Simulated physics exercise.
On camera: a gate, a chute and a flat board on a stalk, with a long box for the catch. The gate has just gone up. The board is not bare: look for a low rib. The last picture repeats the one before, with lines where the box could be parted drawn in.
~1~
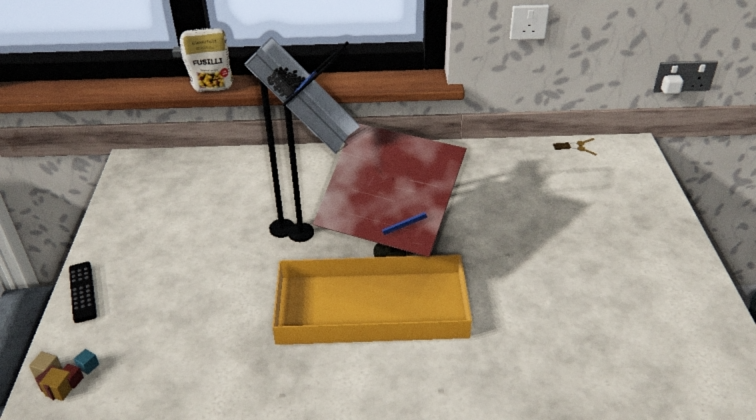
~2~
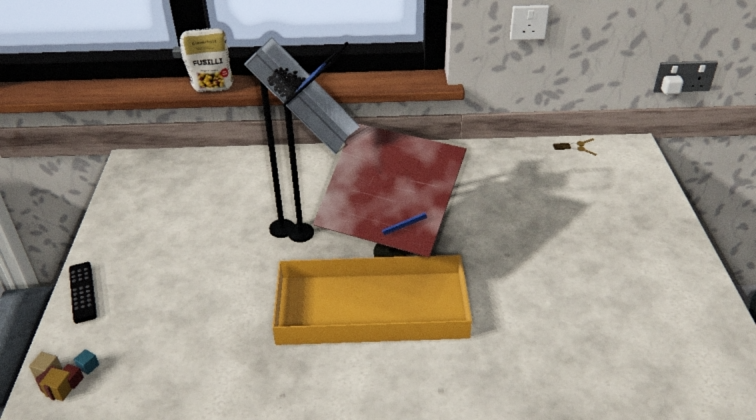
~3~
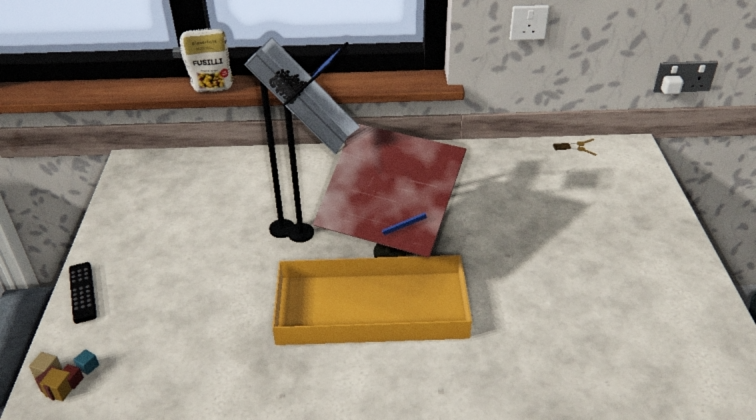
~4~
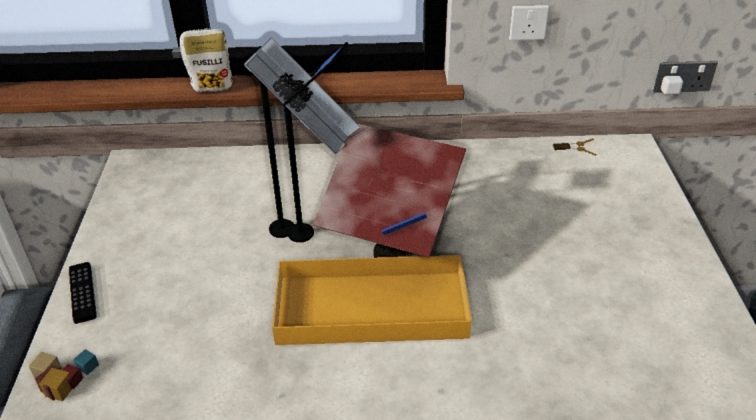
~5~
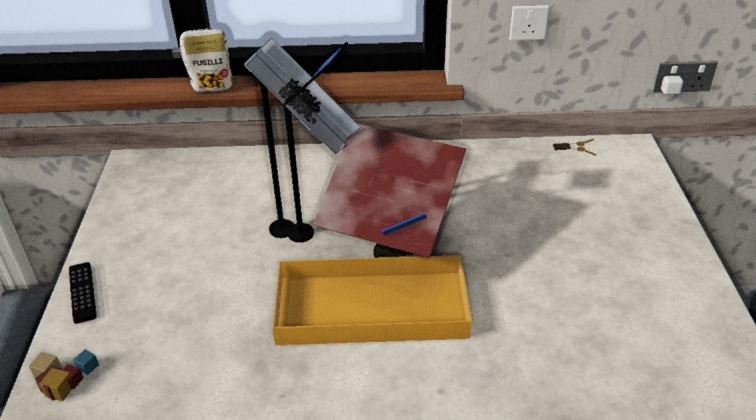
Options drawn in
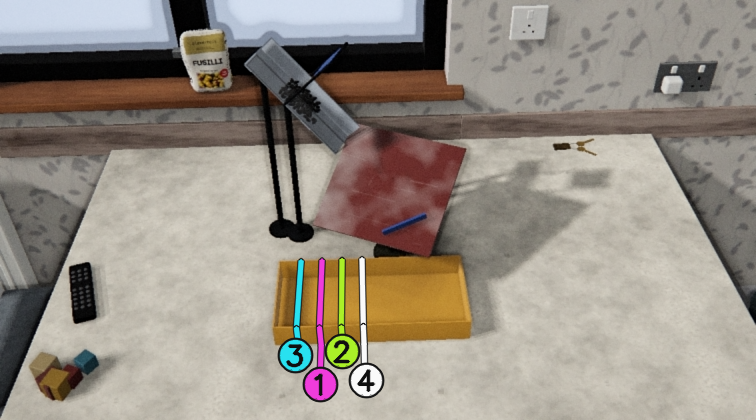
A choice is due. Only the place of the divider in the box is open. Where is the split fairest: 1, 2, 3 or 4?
4.
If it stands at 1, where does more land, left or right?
More lands on the right.
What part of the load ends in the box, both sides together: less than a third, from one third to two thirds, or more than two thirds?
About that: More than two thirds.
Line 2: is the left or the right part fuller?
More lands on the right.
On the marked copy, line 1 crosses the front rim at (319, 326); line 2 crosses the front rim at (341, 325); line 3 crosses the front rim at (296, 327); line 4 crosses the front rim at (363, 325).
With 1, of what is caught, just a few on the left of the divider, almost all on the right.
With 2, of what is caught, about a tenth on the left of the divider, the larger part on the right.
With 3, of what is caught, not one piece on the left of the divider, every piece on the right.
With 4, of what is caught, roughly two thirds on the left of the divider, roughly a third on the right.
